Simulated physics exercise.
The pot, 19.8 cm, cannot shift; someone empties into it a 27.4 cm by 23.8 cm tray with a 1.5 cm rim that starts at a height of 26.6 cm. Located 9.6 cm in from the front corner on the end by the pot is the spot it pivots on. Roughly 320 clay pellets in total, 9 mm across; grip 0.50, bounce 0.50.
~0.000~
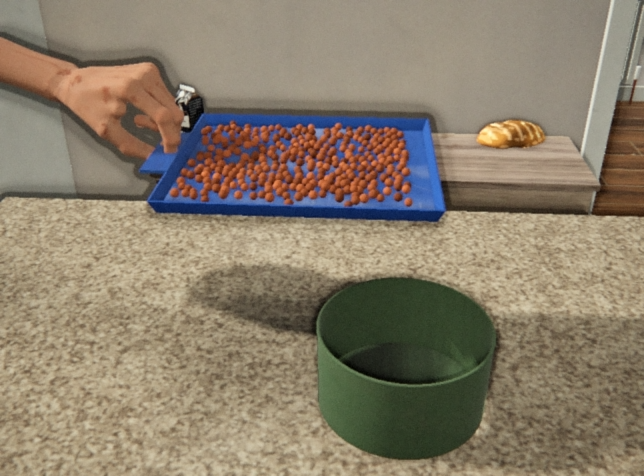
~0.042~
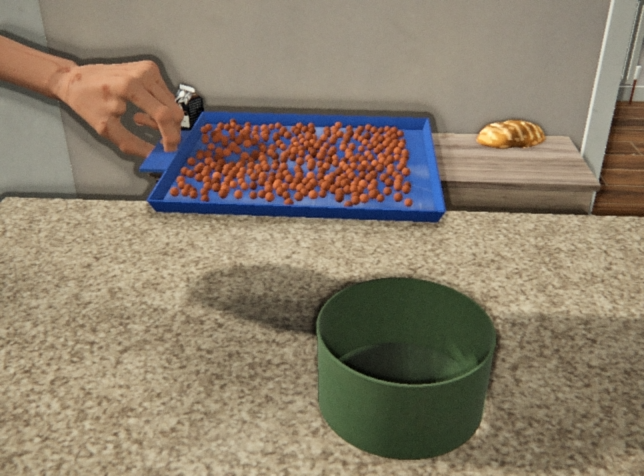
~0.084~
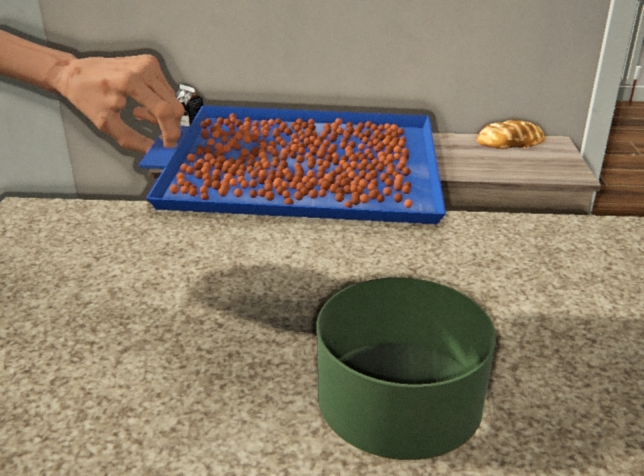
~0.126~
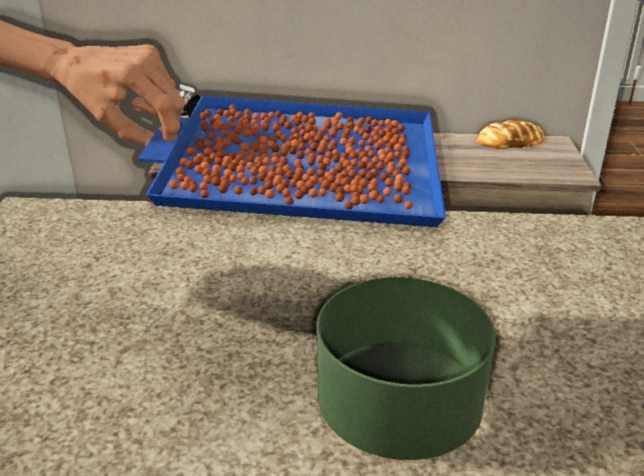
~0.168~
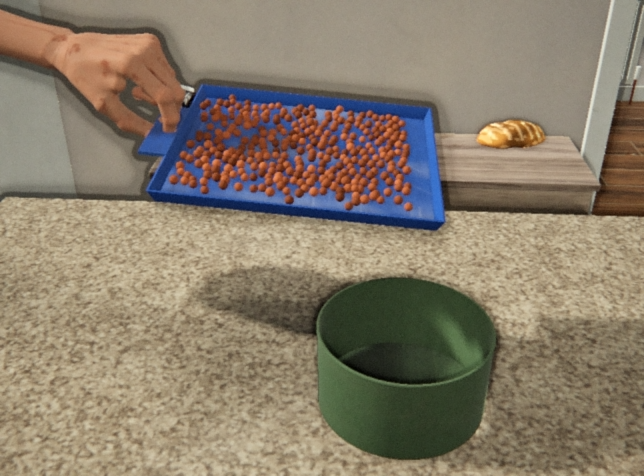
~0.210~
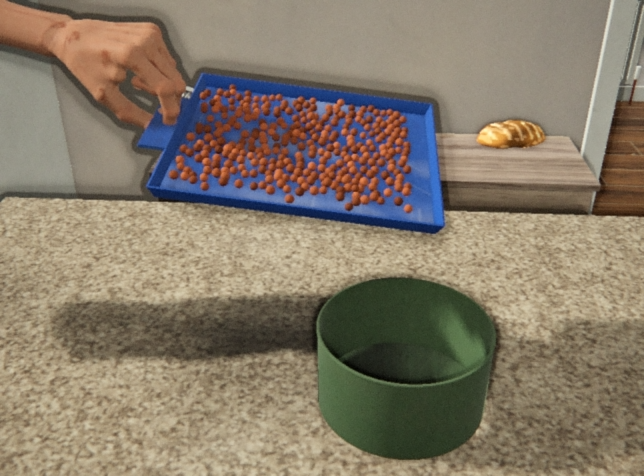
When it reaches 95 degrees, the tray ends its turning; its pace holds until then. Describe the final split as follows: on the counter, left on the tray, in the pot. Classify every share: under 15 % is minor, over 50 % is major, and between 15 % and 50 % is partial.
Counter: Minor, tray: Minor, pot: Major.
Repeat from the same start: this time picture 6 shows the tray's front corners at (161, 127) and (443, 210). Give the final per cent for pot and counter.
That works out as pot 35 and counter 65.
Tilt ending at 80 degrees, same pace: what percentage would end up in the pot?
That comes out at some 95 per cent.
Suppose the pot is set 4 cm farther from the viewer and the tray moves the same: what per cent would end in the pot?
In that case some 70 per cent.
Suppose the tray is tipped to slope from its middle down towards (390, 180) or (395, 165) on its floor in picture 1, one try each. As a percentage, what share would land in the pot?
First try: Around 75 percent; second try: Around 30 percent.
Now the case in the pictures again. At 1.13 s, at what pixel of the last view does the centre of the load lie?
By then the middle of the load sits around (392, 220).
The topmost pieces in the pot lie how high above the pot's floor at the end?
It reaches roughly 2.5 cm.
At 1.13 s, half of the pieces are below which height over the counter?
The halfway mark sits at about 26 cm.
After 0.76 s, tilt 51 degrees; the tray holds 100 %, the pot 0 %.
After 1.13 s, tilt 77 degrees; the tray holds 75 %, the pot 15 %.
After 1.58 s, tilt 95 degrees; the tray holds 0 %, the pot 90 %.
By 2.2 s all is still; counter 5 %, tray 0 %, pot 95 %.
